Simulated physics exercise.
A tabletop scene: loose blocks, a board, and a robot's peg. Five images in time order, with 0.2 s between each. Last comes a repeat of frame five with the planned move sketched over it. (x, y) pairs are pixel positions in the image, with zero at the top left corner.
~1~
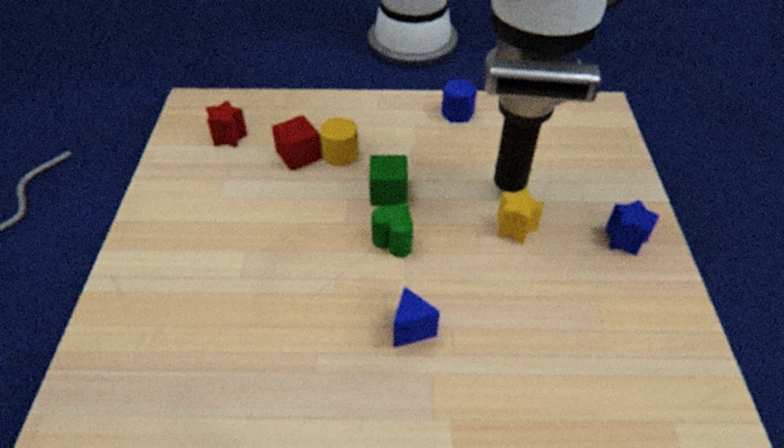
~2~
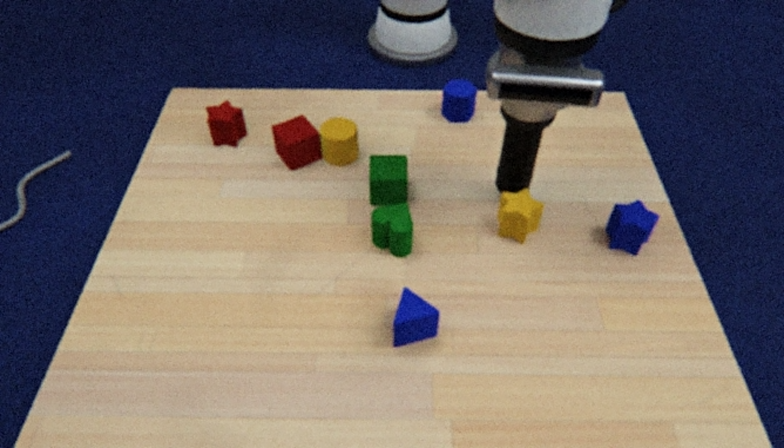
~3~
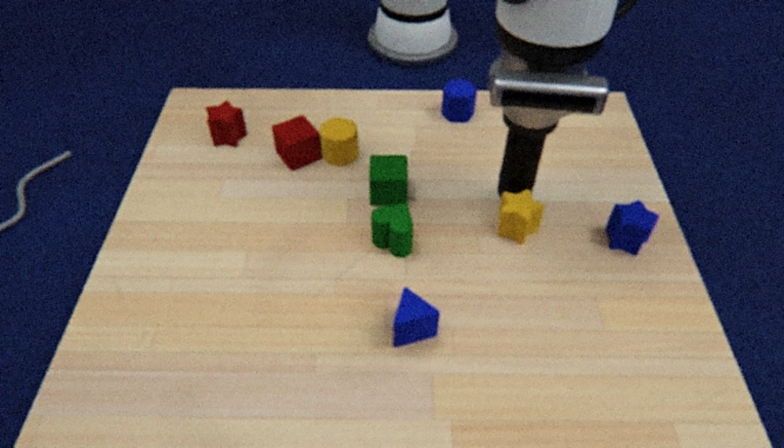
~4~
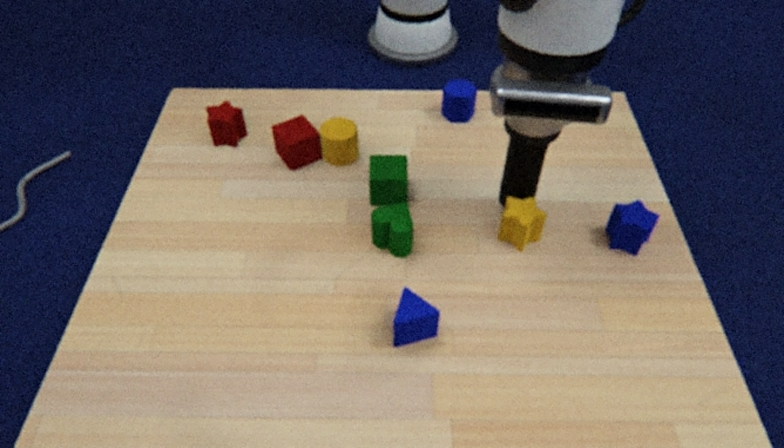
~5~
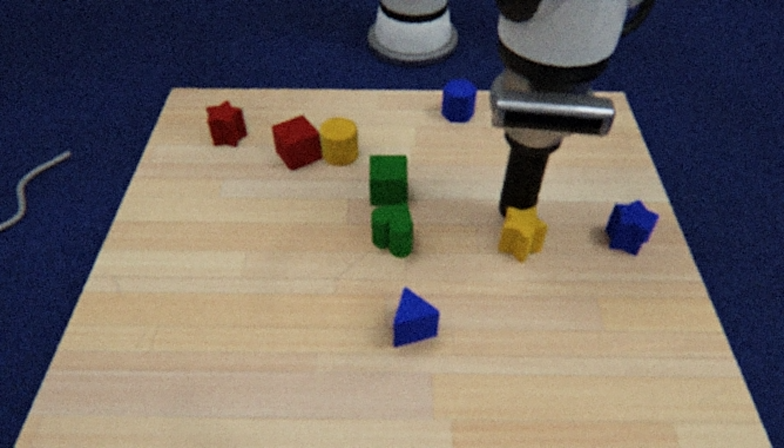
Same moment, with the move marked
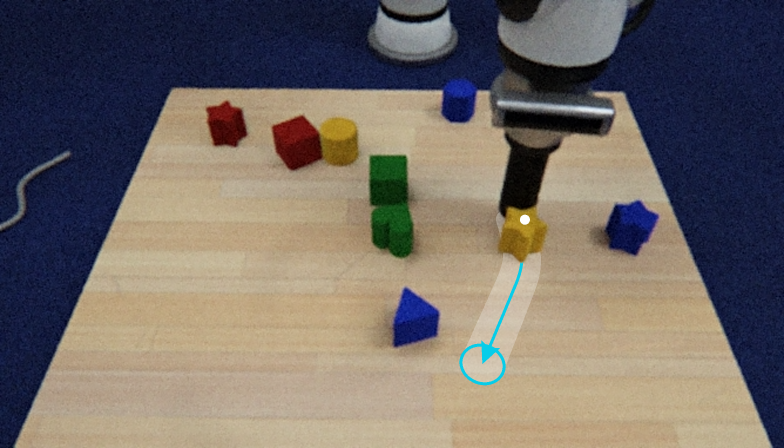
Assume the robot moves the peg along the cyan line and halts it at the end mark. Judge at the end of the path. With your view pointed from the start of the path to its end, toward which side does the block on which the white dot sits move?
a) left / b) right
a
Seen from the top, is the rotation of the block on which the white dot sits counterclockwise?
Final answer: Yes.
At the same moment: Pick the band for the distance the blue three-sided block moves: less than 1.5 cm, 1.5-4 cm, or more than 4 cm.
By the end of the path, it will have gone short of 1.5 cm.
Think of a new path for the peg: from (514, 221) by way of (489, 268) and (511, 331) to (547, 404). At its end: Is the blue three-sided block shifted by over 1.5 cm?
No, that is not what happens.
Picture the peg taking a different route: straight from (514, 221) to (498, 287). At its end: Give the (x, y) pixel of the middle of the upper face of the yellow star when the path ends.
The answer is (534, 284).
Path on the board, from (514, 221) by way of (521, 265) and (504, 312) to (482, 364); the dot is on the yellow star.
The first path, step by step. One third of the way, peg (524, 255); yellow star (534, 268).
Two thirds of the way, peg (506, 303); yellow star (536, 316), turned 30° anticlockwise.
At the end, peg (485, 355); blue three-sided block in place; yellow star (538, 332), turned 75° anticlockwise.
